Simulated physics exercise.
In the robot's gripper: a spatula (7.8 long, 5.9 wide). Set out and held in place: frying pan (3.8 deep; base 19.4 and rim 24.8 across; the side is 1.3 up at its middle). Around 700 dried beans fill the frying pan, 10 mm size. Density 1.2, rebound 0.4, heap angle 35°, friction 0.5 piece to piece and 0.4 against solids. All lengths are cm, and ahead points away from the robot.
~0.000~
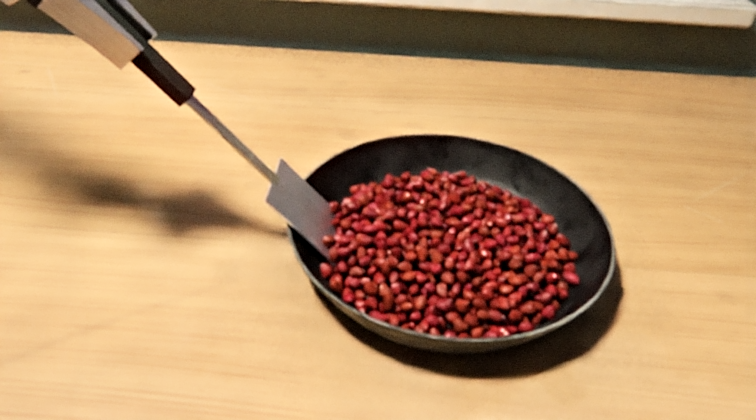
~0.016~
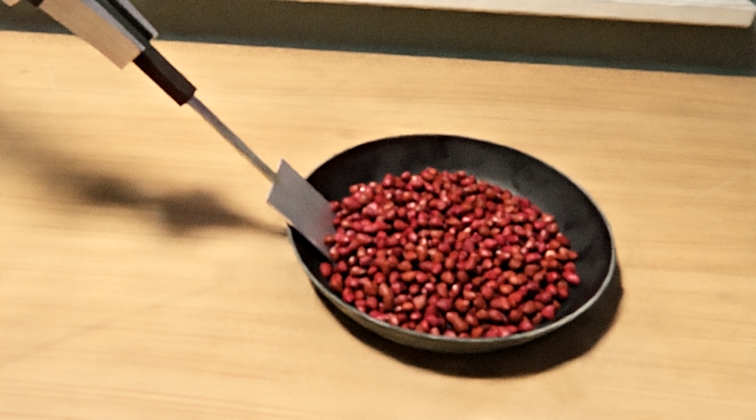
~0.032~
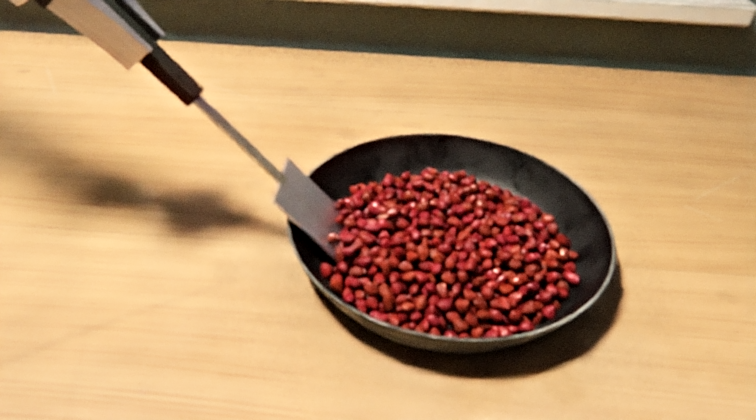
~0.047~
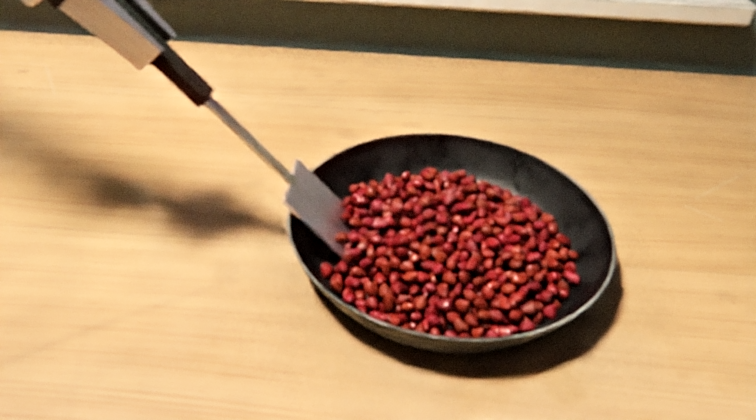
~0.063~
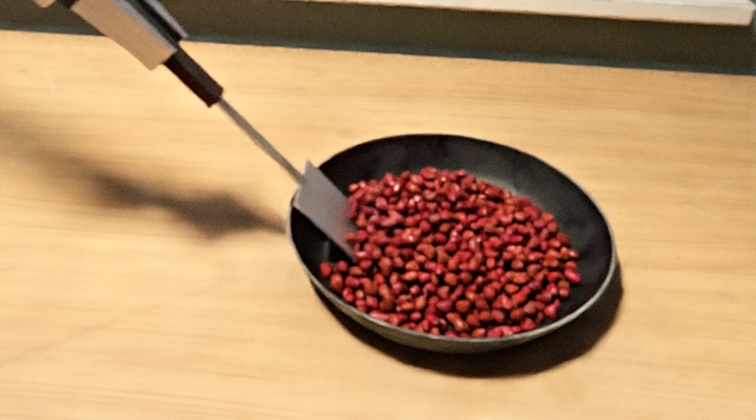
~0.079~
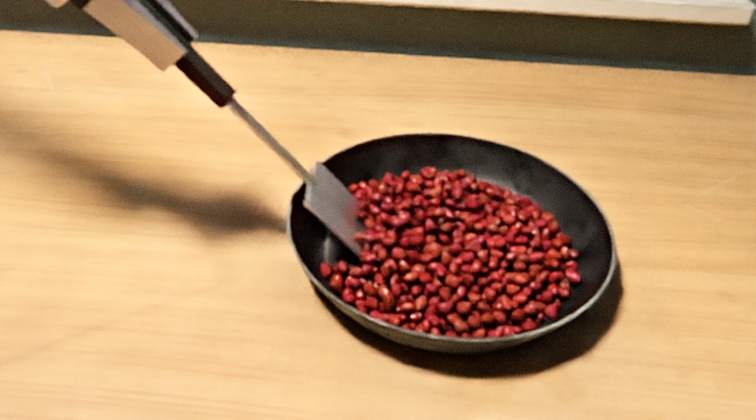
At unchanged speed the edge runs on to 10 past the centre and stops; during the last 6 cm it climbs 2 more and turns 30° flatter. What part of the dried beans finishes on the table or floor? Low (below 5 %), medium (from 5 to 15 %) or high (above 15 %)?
On the table or floor the share is medium, from 5 to 15 %.
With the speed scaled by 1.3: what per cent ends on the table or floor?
About 10 per cent.
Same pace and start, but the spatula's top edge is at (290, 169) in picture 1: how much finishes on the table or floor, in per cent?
Some 10 per cent.
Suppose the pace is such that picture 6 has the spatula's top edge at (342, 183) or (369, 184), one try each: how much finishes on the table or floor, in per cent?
About 20 and 20 per cent.
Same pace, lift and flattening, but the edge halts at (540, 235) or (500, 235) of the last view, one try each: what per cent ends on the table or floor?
Some 0 and 0 per cent.
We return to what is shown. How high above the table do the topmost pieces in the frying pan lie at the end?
Some 6.0 cm.
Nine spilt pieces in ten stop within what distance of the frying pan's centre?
About 20 cm.
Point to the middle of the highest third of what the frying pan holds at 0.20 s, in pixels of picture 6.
Near (484, 230).
After 0.20 s, sloping 49°, highest piece 4 above the table; 697 in the frying pan.
After 0.31 s, sloping 39°, highest piece 5 above the table; 697 in the frying pan.
After 0.57 s, sloping 19°, highest piece 6 above the table; 635 in the frying pan, 62 on the table or floor.
After 1.62 s, sloping 19°, highest piece 6 above the table; 633 in the frying pan, 64 on the table or floor.
In the end, 633 in the frying pan, 64 on the table or floor. That is 9 % on the table or floor.
